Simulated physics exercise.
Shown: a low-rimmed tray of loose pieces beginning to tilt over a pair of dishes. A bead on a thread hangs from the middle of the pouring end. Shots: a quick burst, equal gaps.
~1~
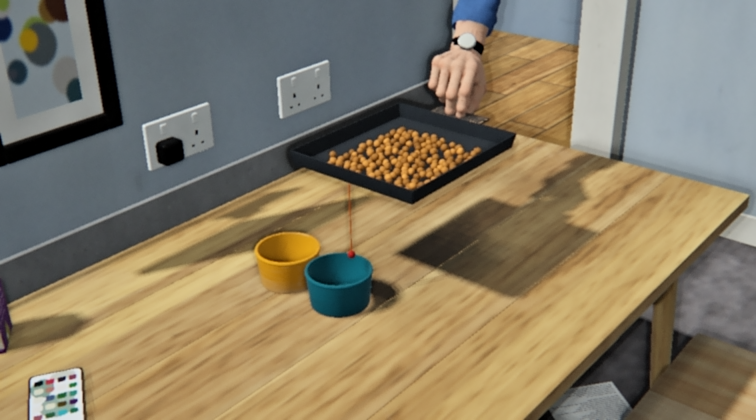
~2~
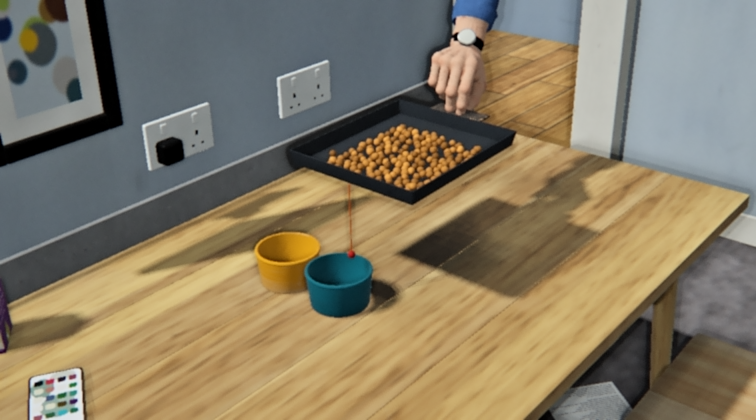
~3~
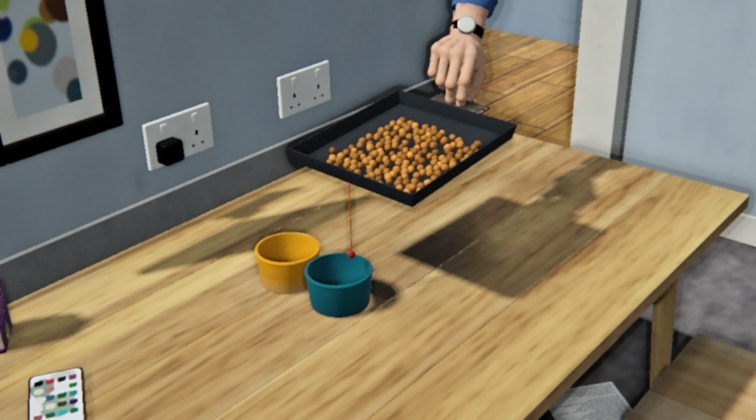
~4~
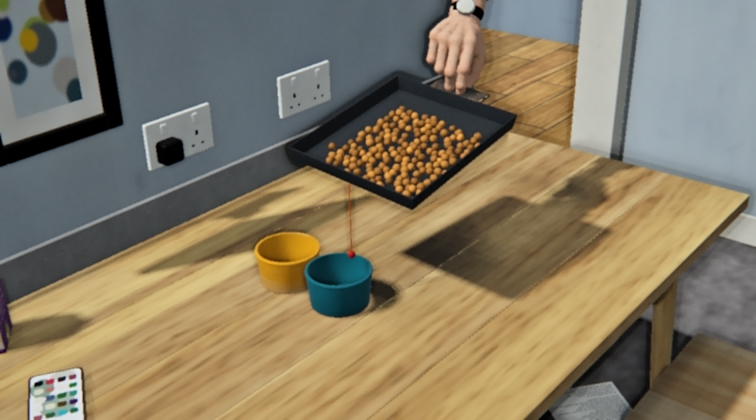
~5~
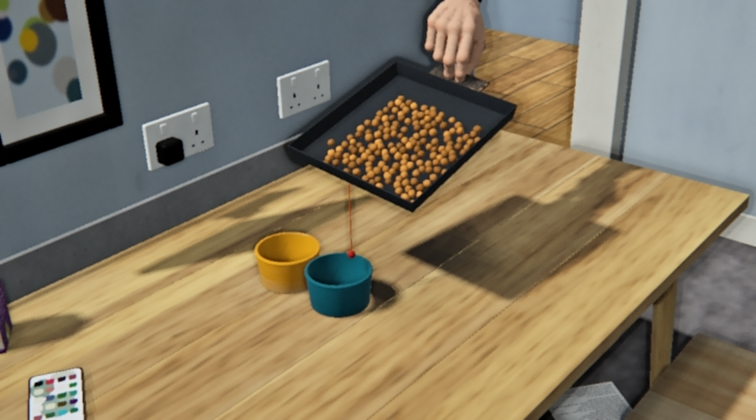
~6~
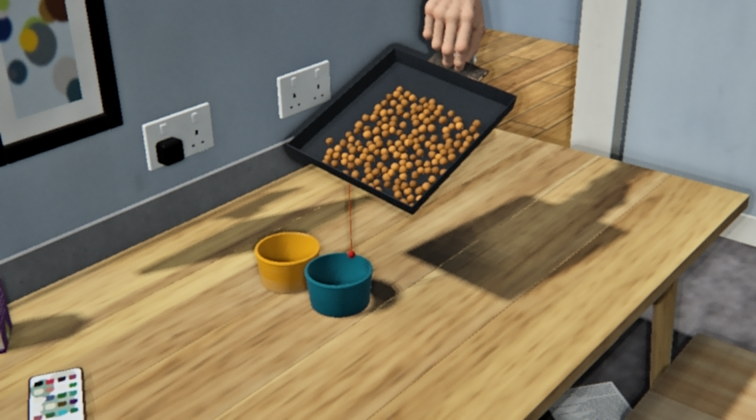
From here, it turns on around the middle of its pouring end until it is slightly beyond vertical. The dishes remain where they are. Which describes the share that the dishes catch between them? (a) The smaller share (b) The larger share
The smaller share (a).
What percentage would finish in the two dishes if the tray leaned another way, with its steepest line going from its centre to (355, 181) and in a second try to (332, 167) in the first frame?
30 per cent, then 60 per cent.
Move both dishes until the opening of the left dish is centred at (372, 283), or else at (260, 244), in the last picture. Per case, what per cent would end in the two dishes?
In order: 70 percent and 0 percent.
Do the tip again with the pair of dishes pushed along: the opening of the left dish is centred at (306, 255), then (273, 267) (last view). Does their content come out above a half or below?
The first time it's lower than half, the second time lower than half.
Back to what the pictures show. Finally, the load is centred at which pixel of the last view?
I'd place the middle at about (393, 334).
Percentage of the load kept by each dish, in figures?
At the end, 0 percent of the load sits in the left dish and 0 percent in the right dish.
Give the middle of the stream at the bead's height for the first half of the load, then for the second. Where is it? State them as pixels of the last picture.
Close to (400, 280), then close to (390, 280).
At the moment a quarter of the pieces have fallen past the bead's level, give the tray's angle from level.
About 105 degrees.
Just after the last frame, tray tipped steeply; every one on the tray.
A moment on, tray tipped past a quarter turn; roughly a third on the tray; just a few in the right dish; about a tenth outside both; roughly half in the air.
Further on, tray tipped past a quarter turn; about a tenth in the right dish; almost all outside both.
When it is over, tray tipped past a quarter turn; about a tenth in the right dish; not one in the left dish; almost all outside both.
